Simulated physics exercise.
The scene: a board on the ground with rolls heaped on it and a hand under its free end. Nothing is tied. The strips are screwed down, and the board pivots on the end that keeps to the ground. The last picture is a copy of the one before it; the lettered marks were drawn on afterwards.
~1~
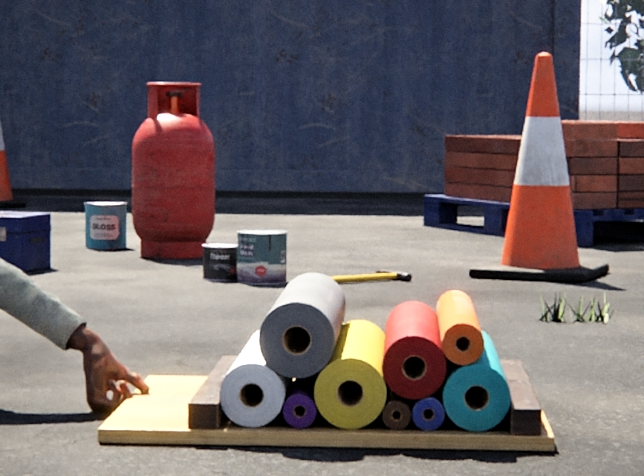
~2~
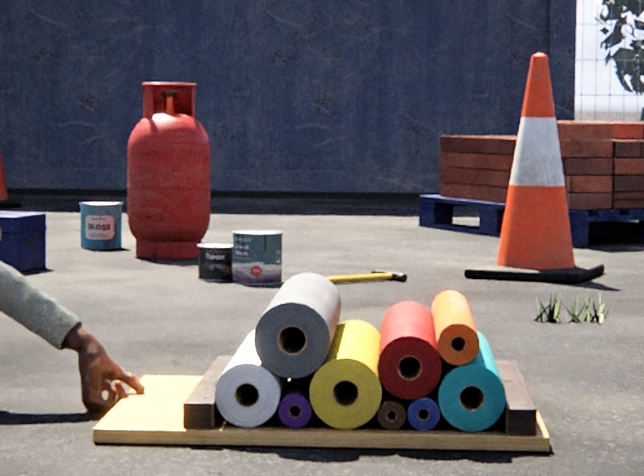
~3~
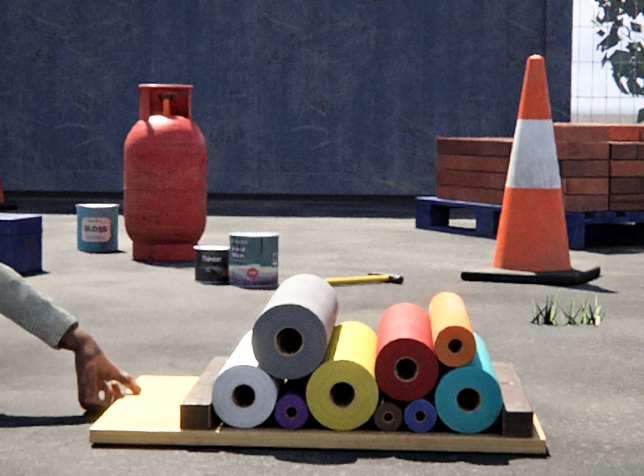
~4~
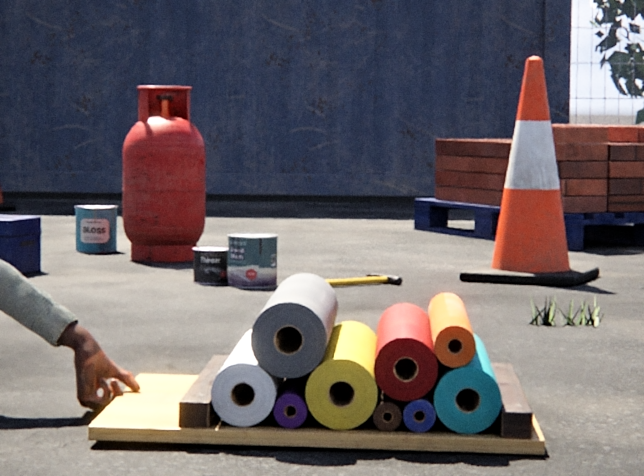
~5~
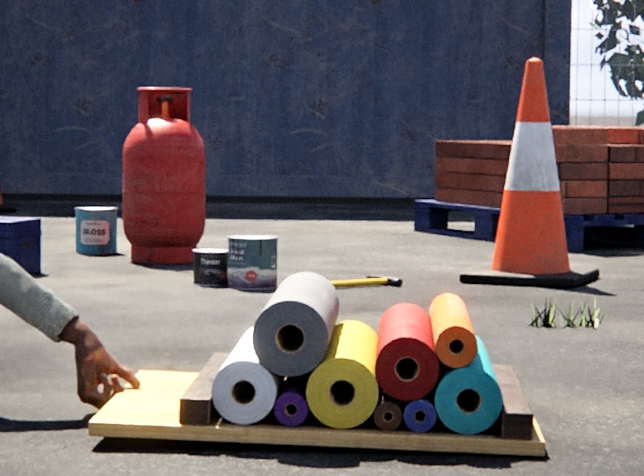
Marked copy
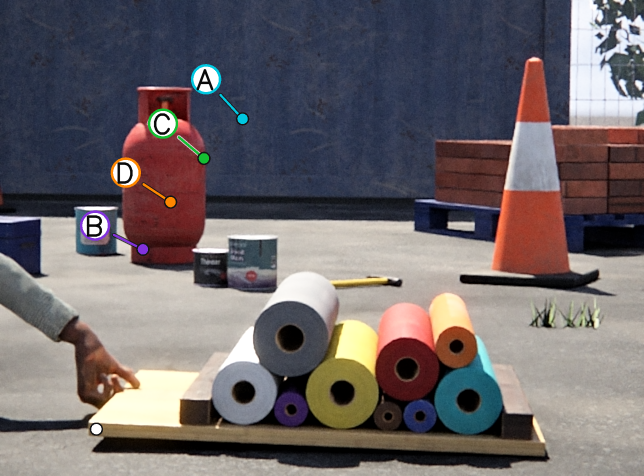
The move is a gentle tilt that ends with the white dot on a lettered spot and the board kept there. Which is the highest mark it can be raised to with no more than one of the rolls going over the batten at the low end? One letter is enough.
C is the limit.
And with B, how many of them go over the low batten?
It comes to one.
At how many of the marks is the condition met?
Three of the four.
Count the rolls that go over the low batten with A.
It comes to two.
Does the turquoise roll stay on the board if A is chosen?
Yes, with A.
On the marked copy, A at (243, 119); B at (143, 249); C at (204, 158); D at (170, 202); the white dot at (96, 429).
With C. Early on, board at 21°.
Further on, board at 39°.
At the end, board at 40°, one over the low batten (orange).
As for the rest, A two over the low batten (grey, orange); B one over the low batten (orange); D one over the low batten (orange).
